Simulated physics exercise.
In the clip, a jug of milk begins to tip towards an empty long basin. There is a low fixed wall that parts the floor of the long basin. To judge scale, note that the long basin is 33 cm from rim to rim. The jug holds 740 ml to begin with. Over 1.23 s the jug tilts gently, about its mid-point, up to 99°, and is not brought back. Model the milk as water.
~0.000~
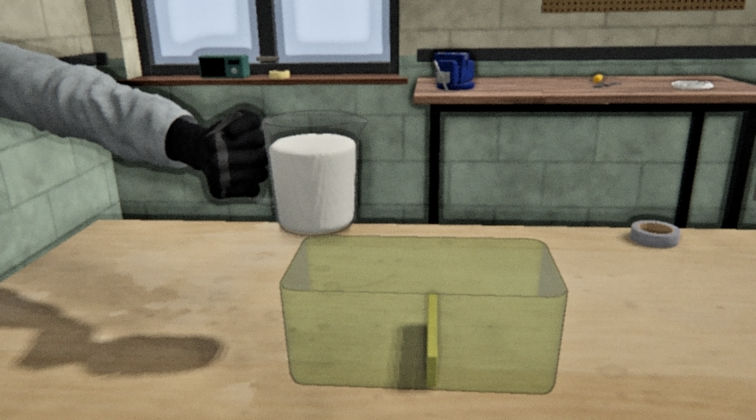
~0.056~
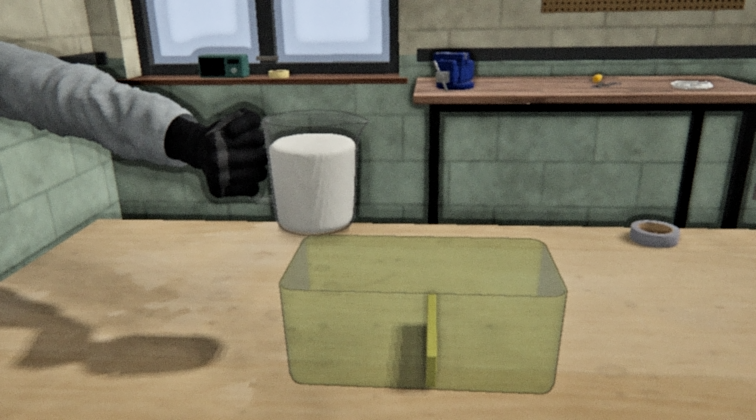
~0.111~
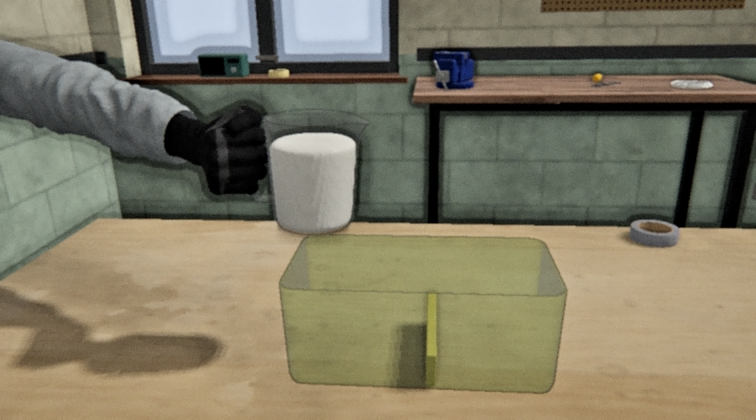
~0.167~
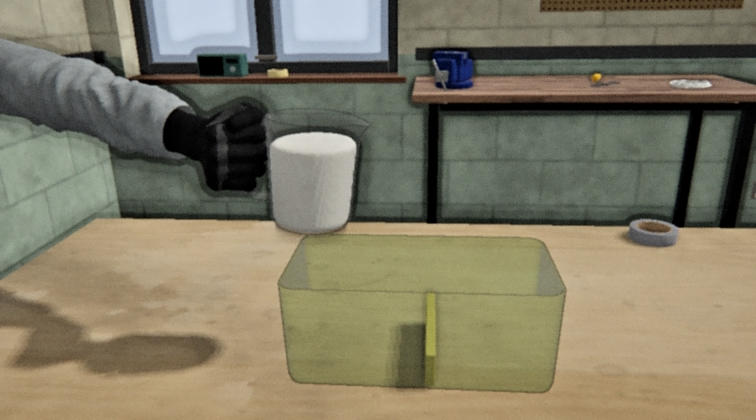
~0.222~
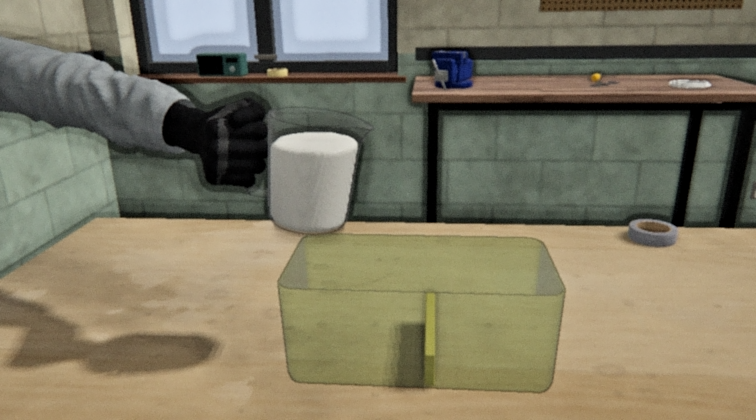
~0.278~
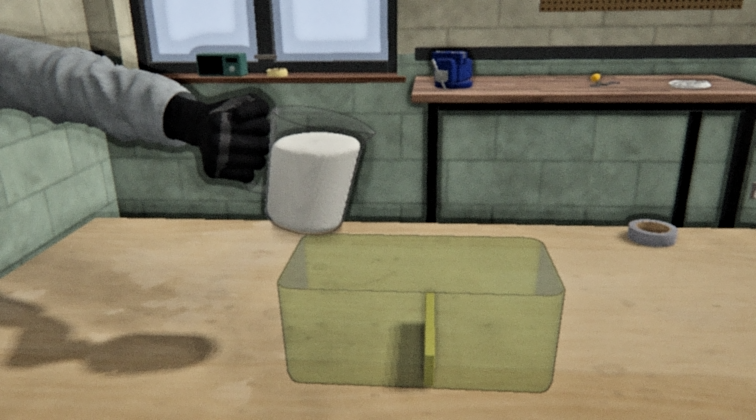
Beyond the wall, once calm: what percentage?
59 out of 100.
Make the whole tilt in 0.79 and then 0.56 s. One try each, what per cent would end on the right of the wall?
Some 55 and 50 per cent, in that order.
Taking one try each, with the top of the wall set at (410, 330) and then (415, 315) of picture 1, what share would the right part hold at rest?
Result: 90 per cent, then 90 per cent.
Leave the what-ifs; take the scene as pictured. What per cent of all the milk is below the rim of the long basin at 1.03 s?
My estimate is about 44 percent.
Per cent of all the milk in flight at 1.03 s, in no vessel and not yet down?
Something like 18 per cent is in the air then.
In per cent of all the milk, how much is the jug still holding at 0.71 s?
About 88 percent.
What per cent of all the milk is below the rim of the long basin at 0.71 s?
Close to 2 in a hundred.
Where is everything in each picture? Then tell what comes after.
It leans 0°; its right rim is at (368, 120); the milk meets the walls at (272, 142) and (356, 143); the long basin's rim runs from (293, 261) to (555, 267); the wall's top is at (432, 323), in the first picture.
It leans 1°; its right rim is at (368, 120); the milk meets the walls at (272, 142) and (355, 143), in the second picture.
It leans 2°; its right rim is at (370, 121); the milk meets the walls at (273, 141) and (356, 143), in the third picture.
It leans 4°; its right rim is at (371, 124); the milk meets the walls at (273, 141) and (356, 143), in the fourth picture.
It leans 8°; its right rim is at (373, 127); the milk meets the walls at (274, 140) and (358, 142), in the fifth picture.
It leans 12°; its right rim is at (376, 132); the milk meets the walls at (275, 142) and (361, 143), in the sixth picture.
After 0.71 s the tilt is 62° and 89 per cent is still to pour, 1 is left of the wall and 1 right of it.
After 1.03 s the tilt is 93° and 39 per cent is still to pour, 10 is left of the wall and 34 right of it.
After 1.37 s the tilt is 99° and 6 per cent is still to pour, 32 is left of the wall and 58 right of it.
After 1.73 s the tilt is 99° and 0 per cent is still to pour, 40 is left of the wall and 59 right of it.
In the end 41 per cent lies left of the wall, 59 right of it and 0 outside.
